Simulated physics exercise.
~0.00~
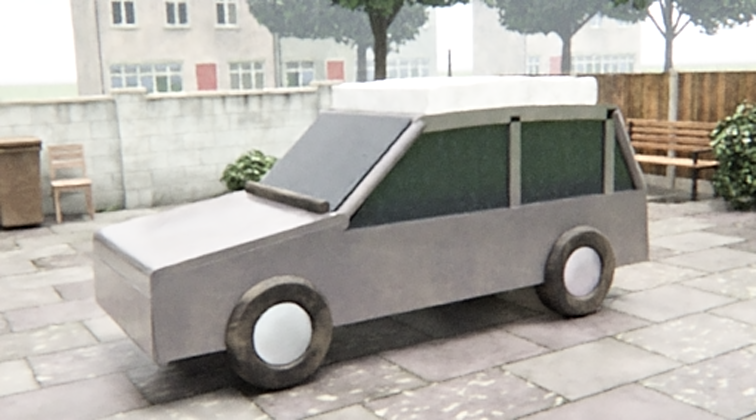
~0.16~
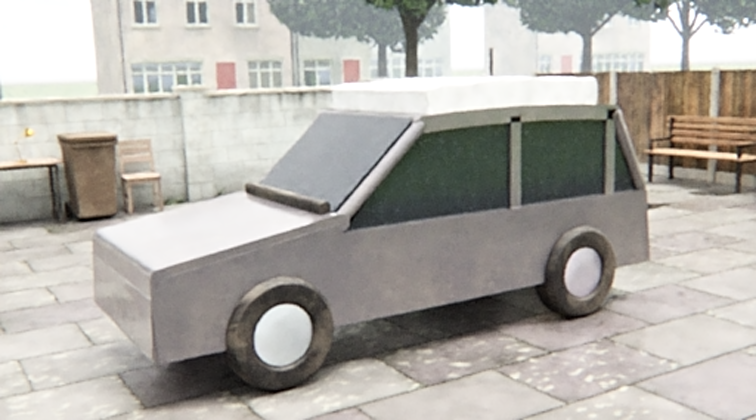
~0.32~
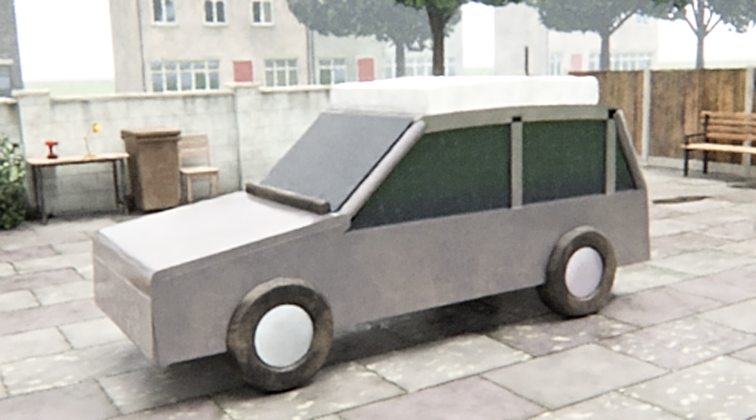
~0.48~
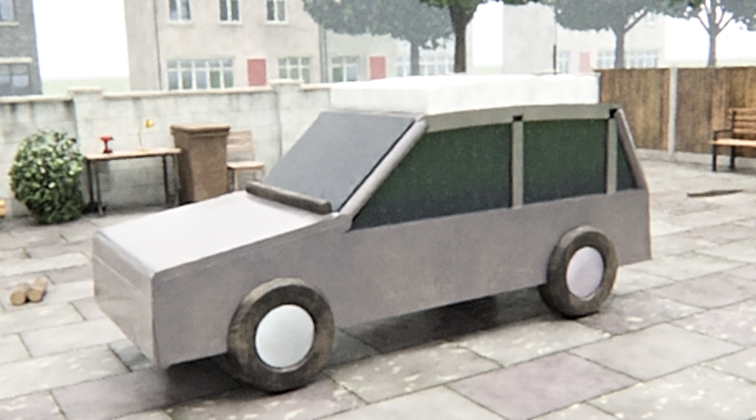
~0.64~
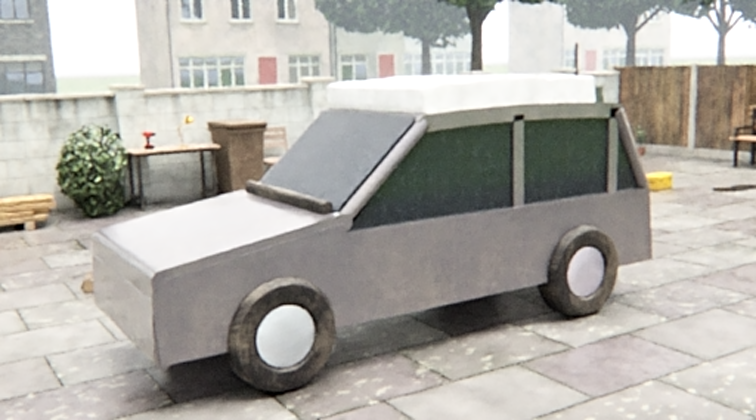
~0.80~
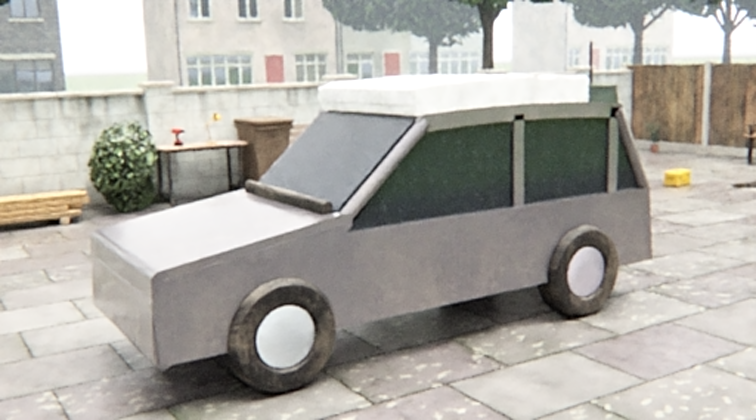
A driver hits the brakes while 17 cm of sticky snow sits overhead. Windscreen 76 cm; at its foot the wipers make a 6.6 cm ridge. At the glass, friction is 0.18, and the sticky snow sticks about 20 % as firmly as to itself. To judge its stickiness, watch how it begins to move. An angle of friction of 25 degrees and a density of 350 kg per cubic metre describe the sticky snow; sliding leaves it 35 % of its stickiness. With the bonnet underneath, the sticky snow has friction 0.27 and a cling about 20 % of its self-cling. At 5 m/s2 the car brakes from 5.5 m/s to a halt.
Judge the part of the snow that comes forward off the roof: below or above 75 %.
Expect it to land lower than 75 per cent.
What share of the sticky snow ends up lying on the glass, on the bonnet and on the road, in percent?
12 % on the glass, 30 % on the bonnet, 5 % on the road.
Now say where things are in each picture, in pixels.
The first picture shows front end of the sticky snow at (428, 93).
The second picture shows front end of the sticky snow at (428, 93).
The third picture shows front end of the sticky snow at (428, 93), its middle shifted 4 mm.
The fourth picture shows front end of the sticky snow at (428, 93), its middle shifted 1.6 cm.
The fifth picture shows front end of the sticky snow at (424, 93), its middle shifted 4.7 cm.
The sixth picture shows front end of the sticky snow at (416, 94), its middle shifted 11 cm, 2 % of it past the top of the windscreen, in one piece.
By 1.20 s, 74 % of the snow is on the roof, 26 % on the glass, none on the bonnet and none has gone off the nose.
By 1.66 s, 54 % of the snow is on the roof, 27 % on the glass, 19 % on the bonnet and none has gone off the nose.
By 2.13 s, 54 % of the snow is on the roof, 13 % on the glass, 28 % on the bonnet and 5 % has gone off the nose.
By 2.60 s, 54 % of the snow is on the roof, 13 % on the glass, 28 % on the bonnet and 5 % has gone off the nose.
By 3.30 s, at the end, 54 % of the snow is on the roof, 13 % on the glass, 28 % on the bonnet and 5 % has gone off the nose.
